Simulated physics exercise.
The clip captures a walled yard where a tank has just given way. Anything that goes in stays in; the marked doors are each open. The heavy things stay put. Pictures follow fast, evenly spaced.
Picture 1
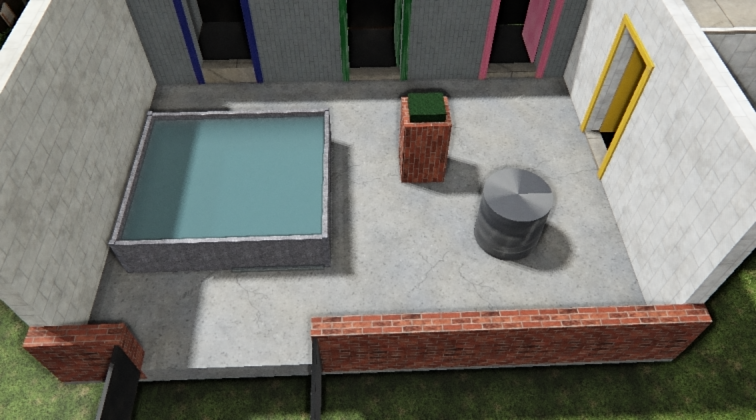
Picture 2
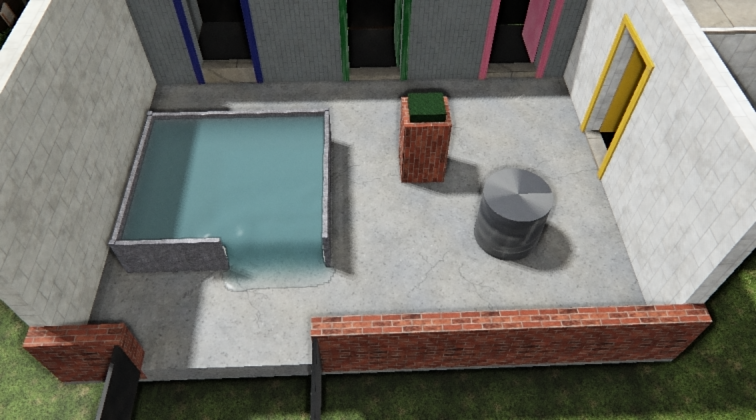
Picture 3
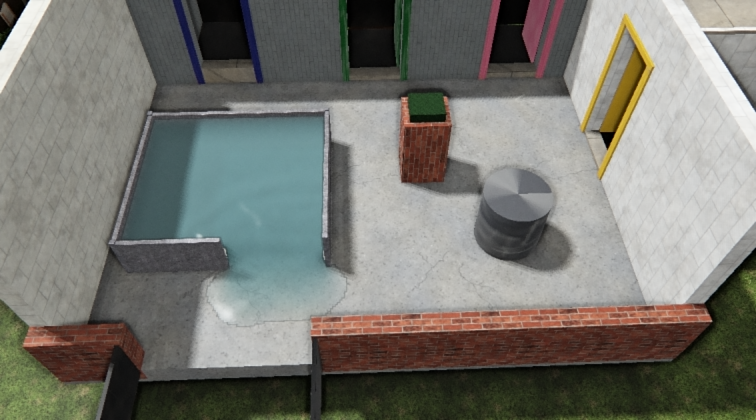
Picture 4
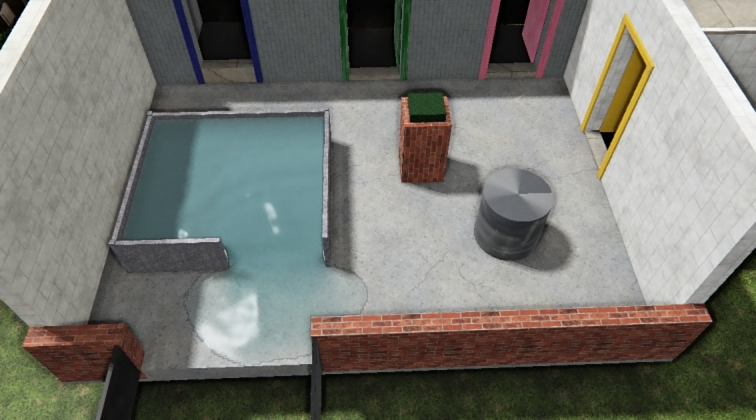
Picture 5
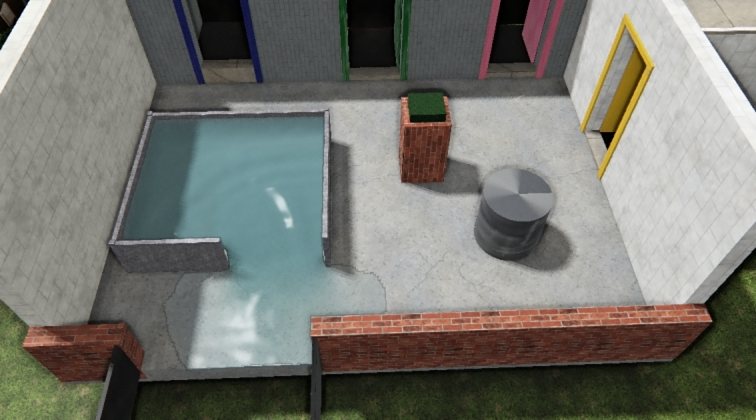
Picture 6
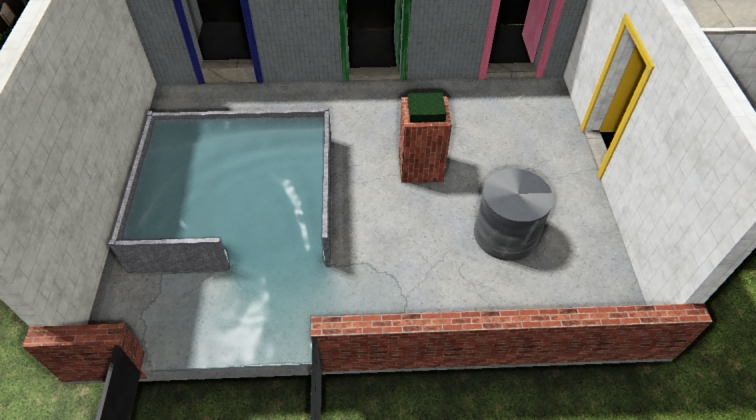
The clip shows a walled yard with a water-filled tank, a brick planter and a grey cylinder; a section of the tank's front wall opens, and water pours through the gap, spreading across the paving toward the viewer.
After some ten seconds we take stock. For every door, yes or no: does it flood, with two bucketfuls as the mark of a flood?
Blue door: No, pink door: No, green door: No, yellow door: No.
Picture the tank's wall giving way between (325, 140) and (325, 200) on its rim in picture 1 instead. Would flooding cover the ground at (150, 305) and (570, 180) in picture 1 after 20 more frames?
One after the other: Clear, under water.
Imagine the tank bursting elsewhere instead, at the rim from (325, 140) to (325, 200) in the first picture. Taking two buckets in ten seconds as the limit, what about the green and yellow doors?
Taking them in turn, green ends up above and yellow ends up above.
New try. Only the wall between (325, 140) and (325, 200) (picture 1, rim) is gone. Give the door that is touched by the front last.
Answer: The door marked blue.
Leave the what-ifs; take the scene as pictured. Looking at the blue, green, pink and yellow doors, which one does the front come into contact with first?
The yellow one.
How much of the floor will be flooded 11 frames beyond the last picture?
It should be close to 20 %.
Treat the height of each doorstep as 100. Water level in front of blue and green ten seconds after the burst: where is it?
First 0 percent, then 30 percent.
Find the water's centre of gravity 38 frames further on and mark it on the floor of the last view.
Around (337, 220).
A moment on, water covers 15 % of the floor; the blue door not reached, the pink door not reached, the green door not reached, the yellow door not reached.
Next, water covers 20 % of the floor; the blue door not reached, the pink door not reached, the green door not reached, the yellow door not reached.
Then, water covers 30 % of the floor; the blue door not reached, the pink door not reached, the green door not reached, the yellow door wet at the sill, nothing in.
Later, water covers 50 % of the floor; the blue door not reached, the pink door wet at the sill, nothing in, the green door not reached, the yellow door wet at the sill, nothing in.
In the end, water covers 70 % of the floor; the blue door not reached, the pink door wet at the sill, nothing in, the green door wet at the sill, nothing in, the yellow door wet at the sill, nothing in.
